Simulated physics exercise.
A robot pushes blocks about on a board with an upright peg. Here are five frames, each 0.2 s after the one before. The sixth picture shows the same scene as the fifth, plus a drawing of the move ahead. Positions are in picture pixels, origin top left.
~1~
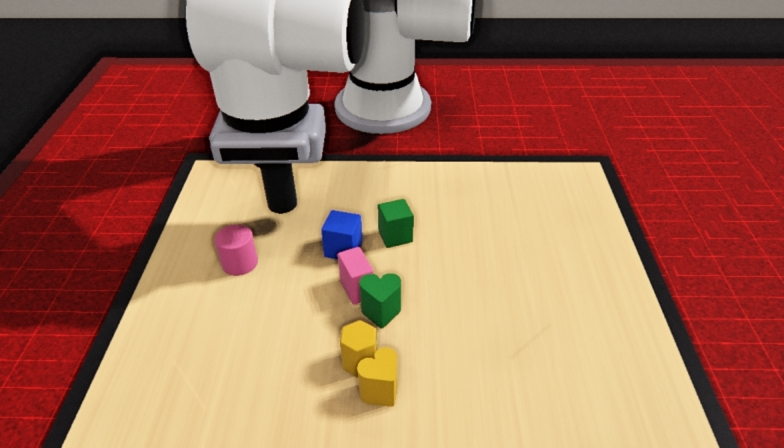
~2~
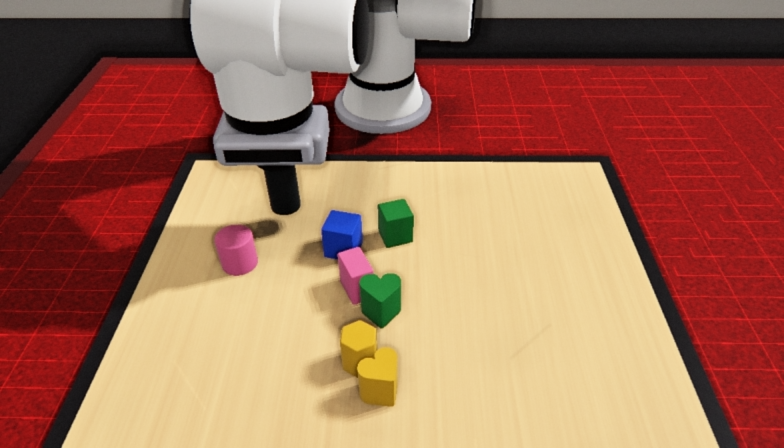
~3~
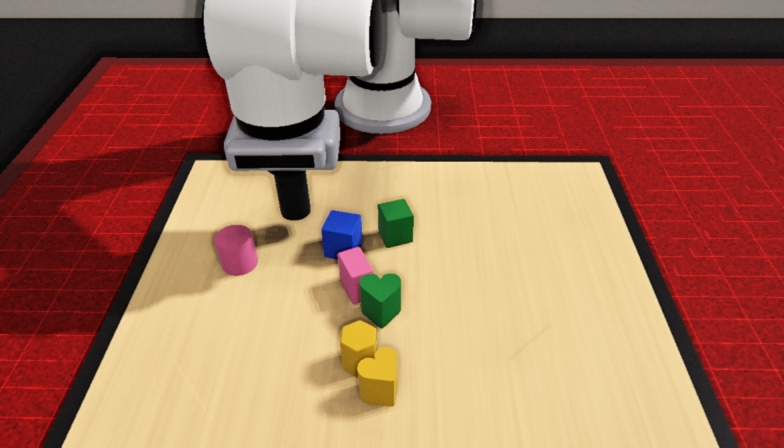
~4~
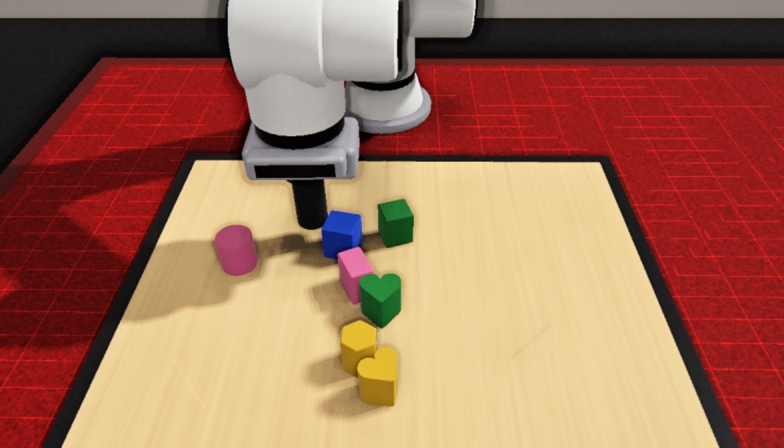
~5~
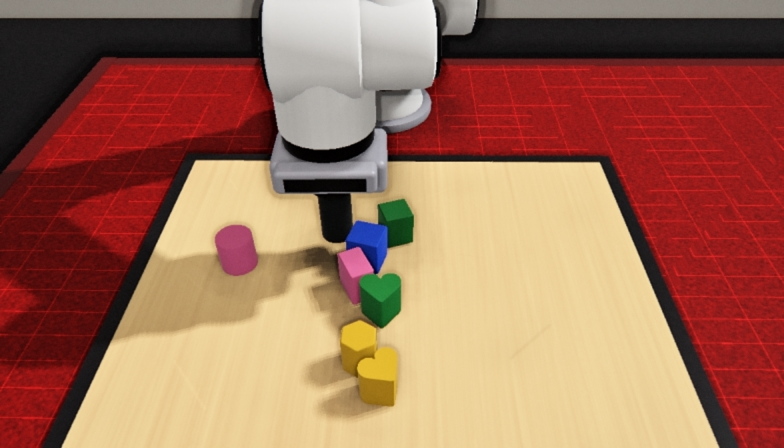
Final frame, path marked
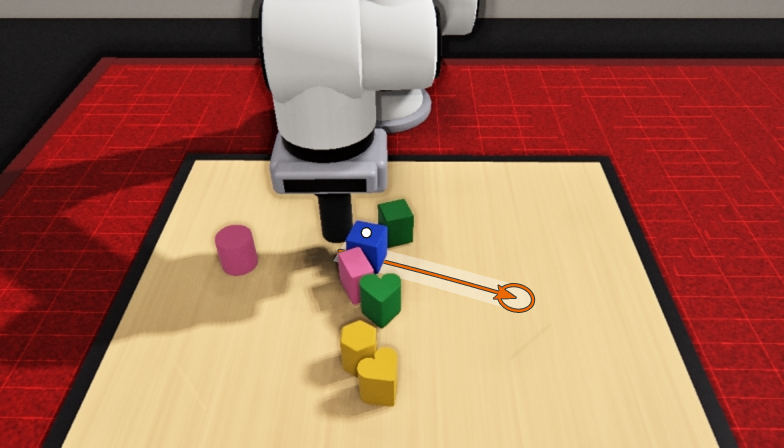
The video shows a robot arm moving a black peg rightward and slightly nearer over a wooden board of colored blocks, then pushing the blue block right toward the green square one while the other pieces stay still.
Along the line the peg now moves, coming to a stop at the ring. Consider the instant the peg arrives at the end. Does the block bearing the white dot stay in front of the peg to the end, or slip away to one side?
The peg will have lost it.
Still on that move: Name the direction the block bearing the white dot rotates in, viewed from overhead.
From above, the turn goes clockwise.
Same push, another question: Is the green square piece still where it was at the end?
The answer is yes.
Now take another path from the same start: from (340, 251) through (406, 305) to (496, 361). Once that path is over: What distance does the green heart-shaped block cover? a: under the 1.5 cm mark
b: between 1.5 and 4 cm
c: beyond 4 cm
b - between 1.5 and 4 cm.
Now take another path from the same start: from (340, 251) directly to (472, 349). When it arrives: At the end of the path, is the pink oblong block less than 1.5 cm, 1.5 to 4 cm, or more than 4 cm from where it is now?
Between 1.5 and 4 cm.
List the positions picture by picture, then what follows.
Peg tip at (283, 205); block tops, blue square piece at (341, 222); green square piece at (396, 209), in the first frame.
Peg at (286, 206); blocks unchanged, in the second frame.
Peg at (296, 211); blocks unchanged, in the third frame.
Peg at (313, 220); blocks unchanged, in the fourth frame.
Peg at (338, 233); blue square piece at (366, 233); green square piece at (396, 209), in the fifth frame.
Path on the board, straight from (340, 251) to (516, 298); the dot is on the blue square piece.
On the path given first. One third of the way, peg at (396, 247); blue square piece at (422, 252), turned 30° clockwise.
Two thirds of the way, peg at (458, 263); blue square piece at (480, 276), turned 55° clockwise.
At the end, peg at (520, 280); blue square piece at (508, 294), turned 95° clockwise; green square piece in place.
